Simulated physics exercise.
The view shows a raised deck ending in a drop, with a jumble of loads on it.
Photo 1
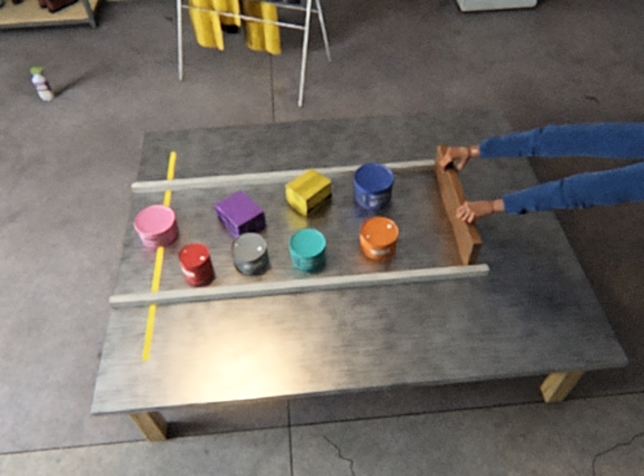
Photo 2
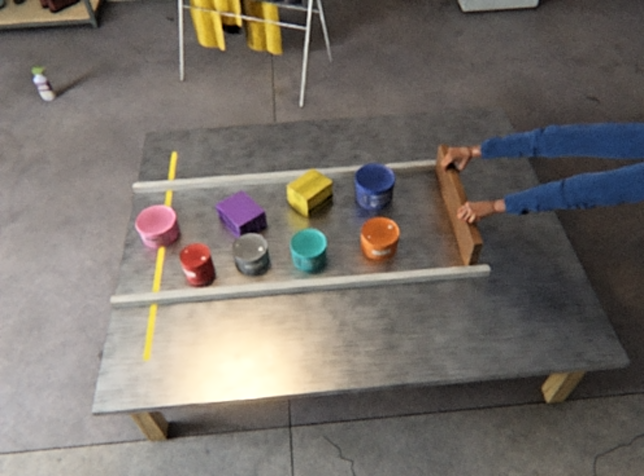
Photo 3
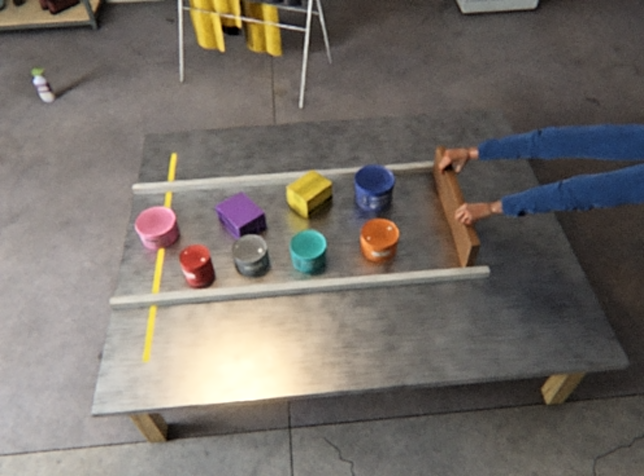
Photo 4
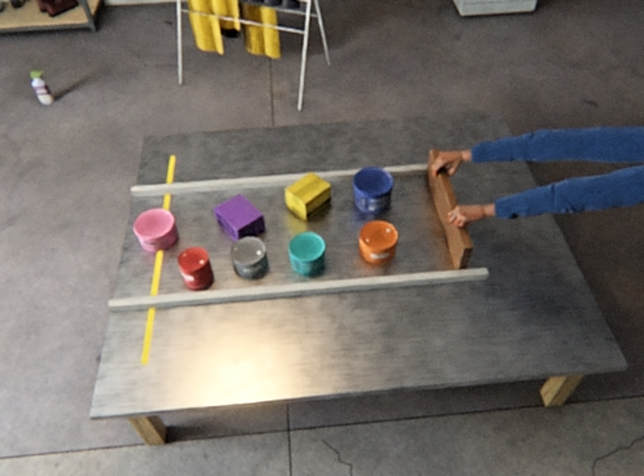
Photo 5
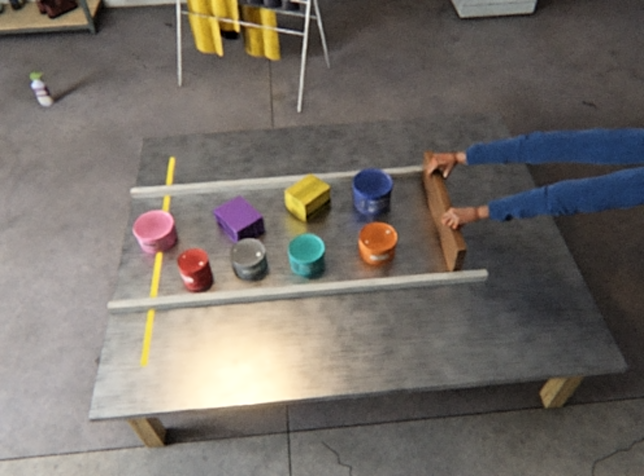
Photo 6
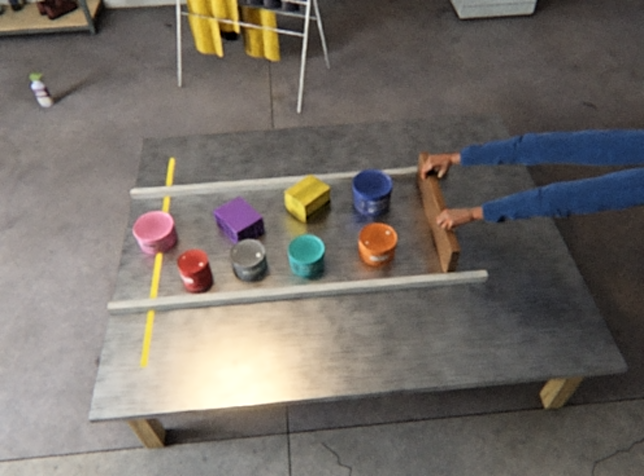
At first, two hands hold a brown plank upright at the right of a raised grey surface, where colourful round containers and two boxes sit between pale rails. The hands then slide the plank a short way left, narrowing the gap to the blue and orange containers, while the loads stay essentially still.
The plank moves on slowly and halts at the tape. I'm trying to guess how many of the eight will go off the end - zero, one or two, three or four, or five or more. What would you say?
It is going to spill five or more of them.
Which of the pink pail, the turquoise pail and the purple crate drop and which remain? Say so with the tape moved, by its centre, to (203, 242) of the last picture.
In the end the pink pail drops, the turquoise pail keeps its place and the purple crate keeps its place.
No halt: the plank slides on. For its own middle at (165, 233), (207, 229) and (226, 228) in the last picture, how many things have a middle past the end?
The numbers are 5, 1 and 0.
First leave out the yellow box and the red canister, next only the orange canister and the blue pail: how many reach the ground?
You'd count 3 the first time and 3 the second time.
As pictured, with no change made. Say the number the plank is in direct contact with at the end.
It is in contact with 3.
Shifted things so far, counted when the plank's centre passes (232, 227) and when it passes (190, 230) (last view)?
Tally: First 8; then 8.
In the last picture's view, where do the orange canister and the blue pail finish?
One is at about (138, 252), the other at about (141, 211).
A little later, none off yet; pink pail at rest near (156, 233); red canister at rest near (195, 270); purple crate at rest near (239, 221).
Next, none off yet; pink pail at rest near (156, 233); red canister shifted about its own width near (172, 277); purple crate shifted about its own width near (204, 231).
When it is over, the number that fall off is five or more; down, yellow box, grey canister, purple crate, red canister and pink pail.
